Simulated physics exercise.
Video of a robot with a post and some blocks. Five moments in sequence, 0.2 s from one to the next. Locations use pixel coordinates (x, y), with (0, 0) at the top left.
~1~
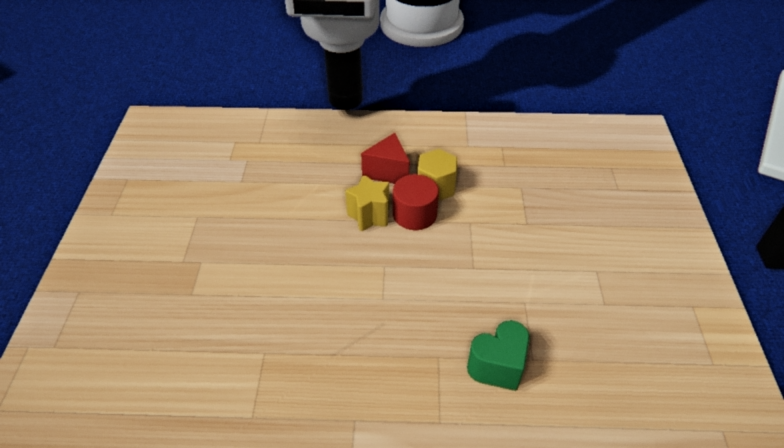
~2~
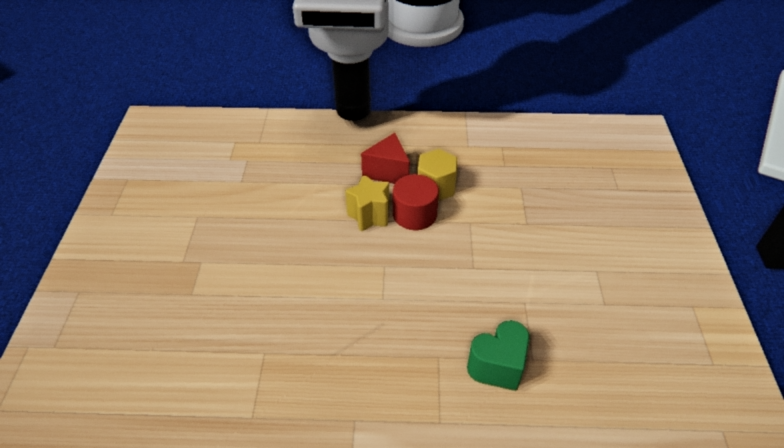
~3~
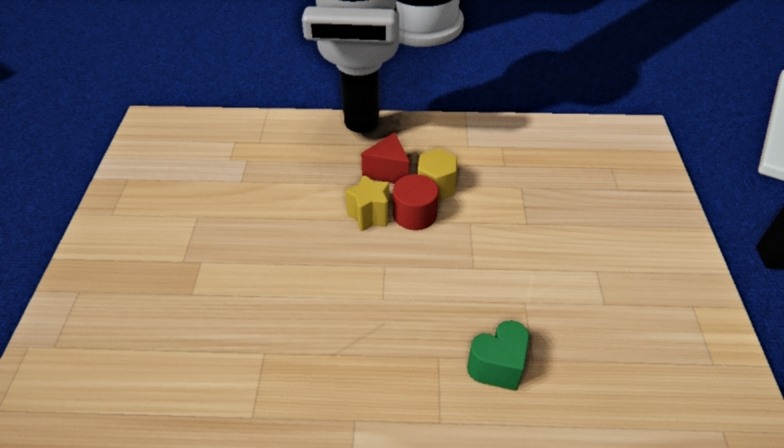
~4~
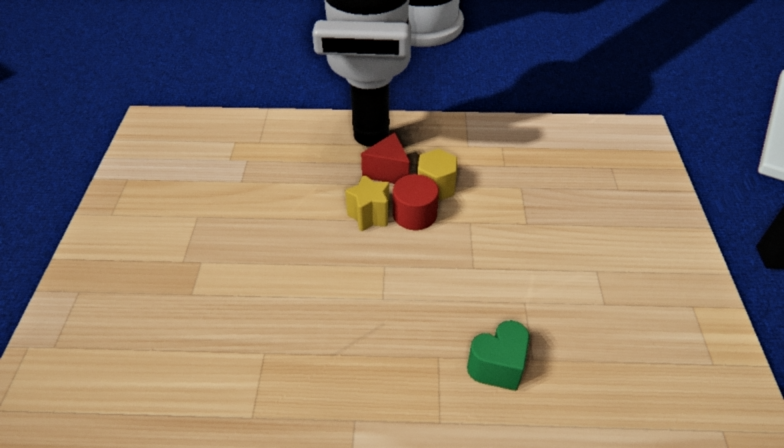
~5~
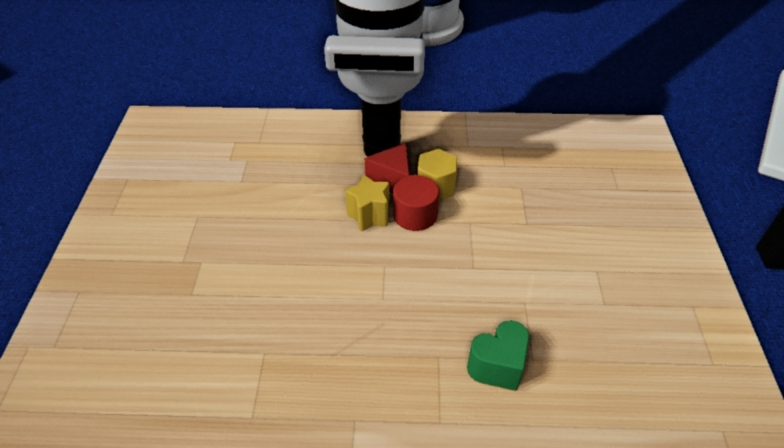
A pale wooden tabletop against a deep blue background is seen from above its near edge by a camera that stays still. A red triangular block, a yellow hexagonal block, a yellow star and a red cylinder cluster near the far side, with a green heart alone nearer, right of centre. A robot's black post moves forward and slightly right from the far edge, then nudges the triangular block slightly.
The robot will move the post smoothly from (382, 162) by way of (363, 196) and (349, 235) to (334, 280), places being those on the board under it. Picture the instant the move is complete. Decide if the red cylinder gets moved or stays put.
The red cylinder moves.
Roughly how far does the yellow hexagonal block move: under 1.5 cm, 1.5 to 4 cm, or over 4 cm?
The yellow hexagonal block moves under 1.5 cm.
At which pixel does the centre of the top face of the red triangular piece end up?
If I read the scene right, the answer is (399, 173).
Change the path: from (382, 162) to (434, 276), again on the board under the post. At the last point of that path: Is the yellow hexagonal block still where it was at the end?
I believe so.
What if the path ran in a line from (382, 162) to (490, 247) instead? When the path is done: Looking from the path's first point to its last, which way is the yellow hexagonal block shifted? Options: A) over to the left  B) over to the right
Option A.
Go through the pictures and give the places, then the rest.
In the first frame, post tip at (346, 101); block tops, yellow star-shaped block at (369, 190); red triangular piece at (388, 148); red cylinder at (416, 189); yellow hexagonal block at (438, 162).
In the second frame, post at (354, 111); blocks unchanged.
In the third frame, post at (362, 123); blocks unchanged.
In the fourth frame, post at (371, 136); blocks unchanged.
In the fifth frame, post at (382, 151); yellow star-shaped block at (369, 190); red triangular piece at (393, 158); red cylinder at (416, 190); yellow hexagonal block at (438, 162).
On the path given first. One third of the way, post at (362, 185); yellow star-shaped block at (369, 200), turned 15° anticlockwise; red triangular piece at (399, 173), turned 40° anticlockwise; red cylinder at (423, 197).
Two thirds of the way, post at (347, 225); yellow star-shaped block at (376, 229), turned 70° anticlockwise; red triangular piece at (399, 173), turned 40° anticlockwise; red cylinder at (423, 197).
At the end, post at (332, 269); yellow star-shaped block at (378, 239), turned 110° anticlockwise; red triangular piece at (399, 173), turned 40° anticlockwise; red cylinder at (423, 197); yellow hexagonal block in place.
